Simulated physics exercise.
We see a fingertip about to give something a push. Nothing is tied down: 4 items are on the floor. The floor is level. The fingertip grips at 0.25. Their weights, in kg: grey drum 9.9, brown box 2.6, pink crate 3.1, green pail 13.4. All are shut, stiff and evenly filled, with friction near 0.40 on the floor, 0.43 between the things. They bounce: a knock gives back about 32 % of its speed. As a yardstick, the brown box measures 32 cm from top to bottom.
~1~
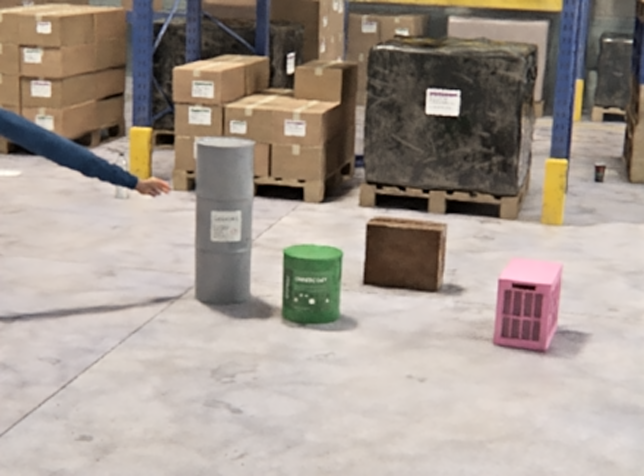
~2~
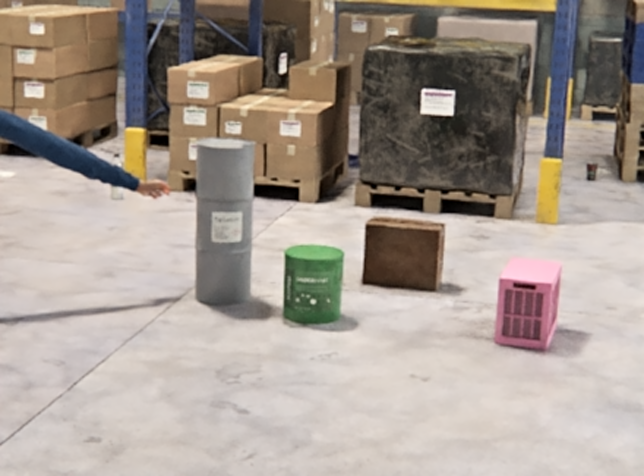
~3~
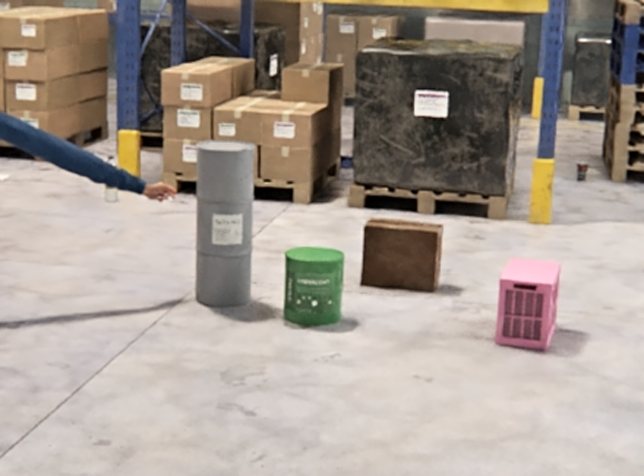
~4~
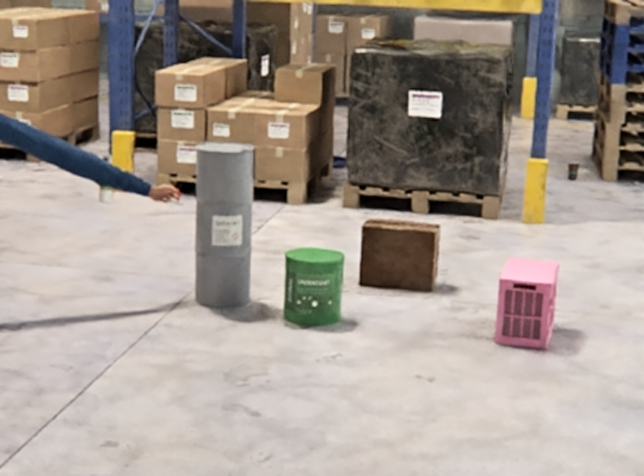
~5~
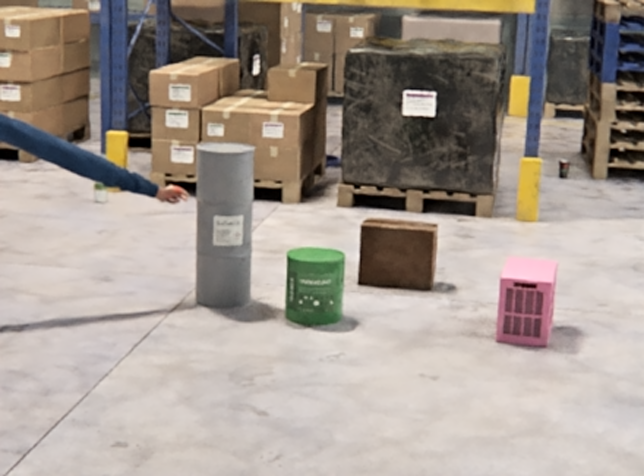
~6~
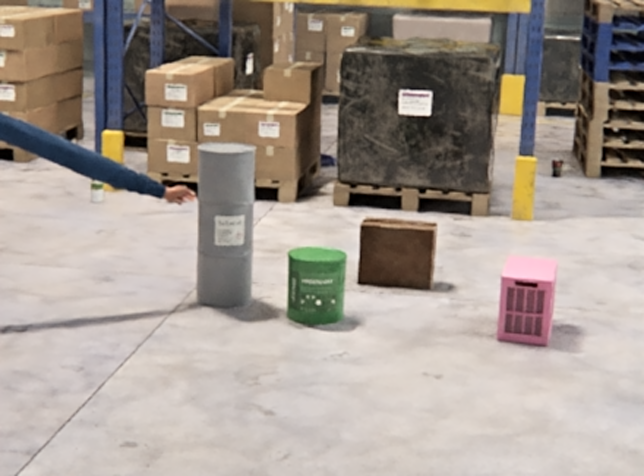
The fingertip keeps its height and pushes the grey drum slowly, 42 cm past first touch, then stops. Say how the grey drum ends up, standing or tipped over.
The grey drum tips over.
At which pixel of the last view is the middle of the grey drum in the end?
Around (332, 266).
Then, 0.50 s later than the last frame, 25 cm of travel; grey drum tilted 15° near (246, 221).
Then, 1.00 s later than the last frame, 39 cm of travel; grey drum tilted 36° near (276, 226).
Then, 1.30 s later than the last frame, 47 cm of travel; grey drum tilted 56° near (298, 235).
Then, 1.50 s later than the last frame, 52 cm of travel; grey drum on its side near (327, 271).
When it is over, lying over on the floor, grey drum; the other 3 within 14 cm of the start. End places, in pixels of the last picture, grey drum near (332, 266).
